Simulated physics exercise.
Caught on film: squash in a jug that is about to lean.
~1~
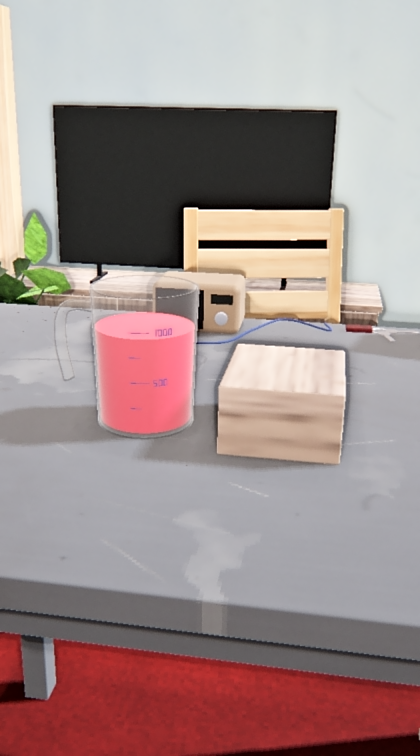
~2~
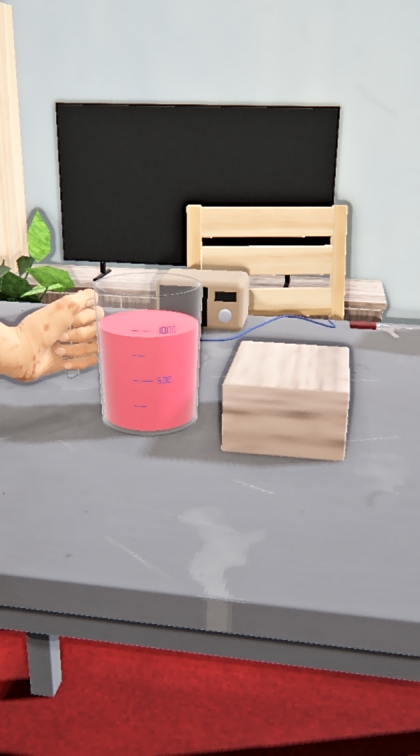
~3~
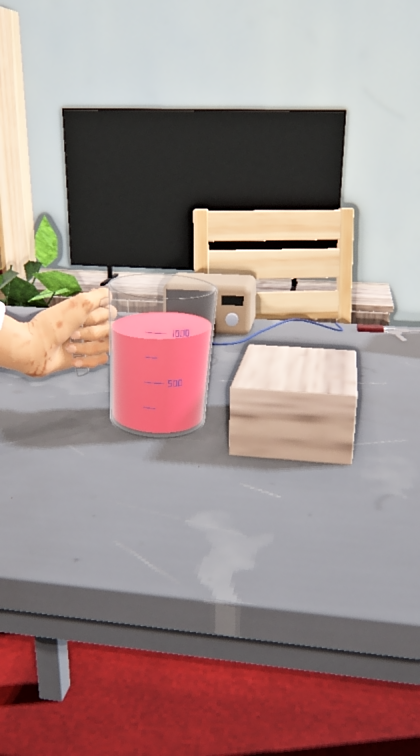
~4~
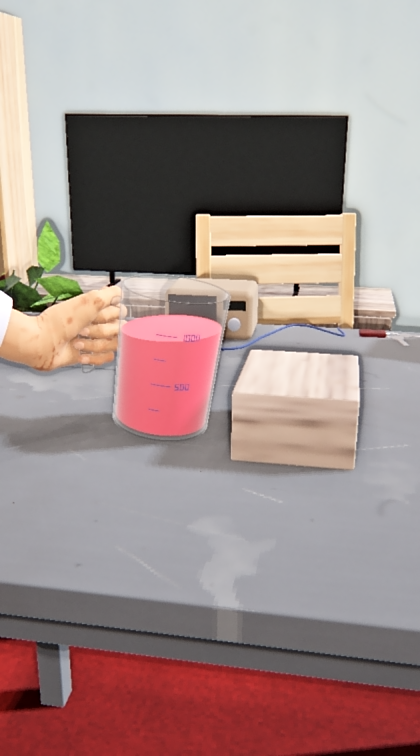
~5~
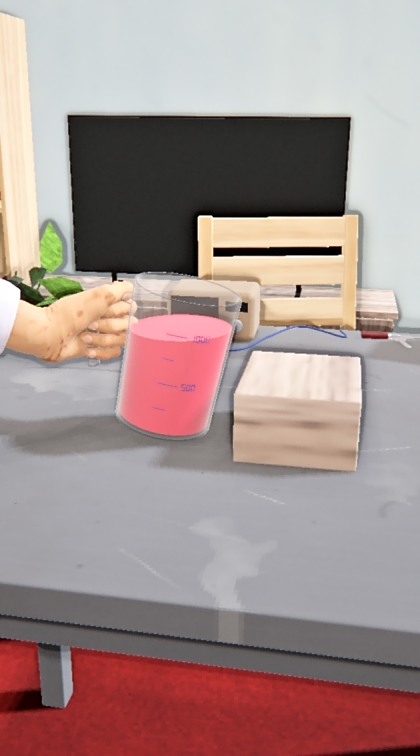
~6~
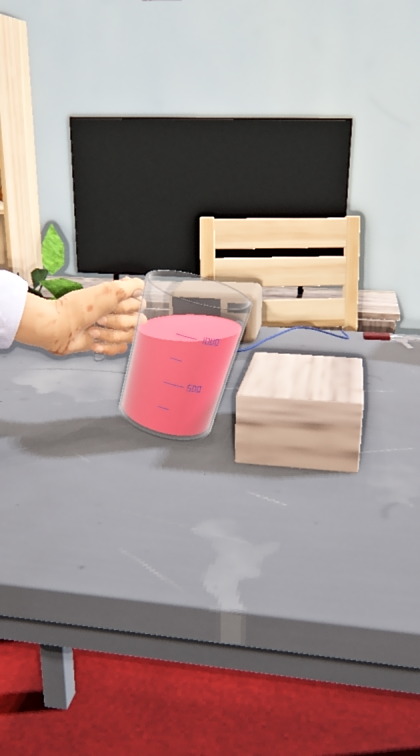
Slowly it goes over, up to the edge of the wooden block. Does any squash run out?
As it turns out, it stays dry outside.
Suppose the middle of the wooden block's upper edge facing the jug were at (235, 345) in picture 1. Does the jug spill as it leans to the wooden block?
Then: Keeps it in.
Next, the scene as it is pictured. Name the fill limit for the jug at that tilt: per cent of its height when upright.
I make it 85 per cent.
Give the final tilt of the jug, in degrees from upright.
Near 25 degrees.
Shortly, the jug leans by about 20°; none is lost.
Then, the jug leans by about 25°; none is lost.
At the finish, the jug leans by about 25°, against the wooden block; none is lost.
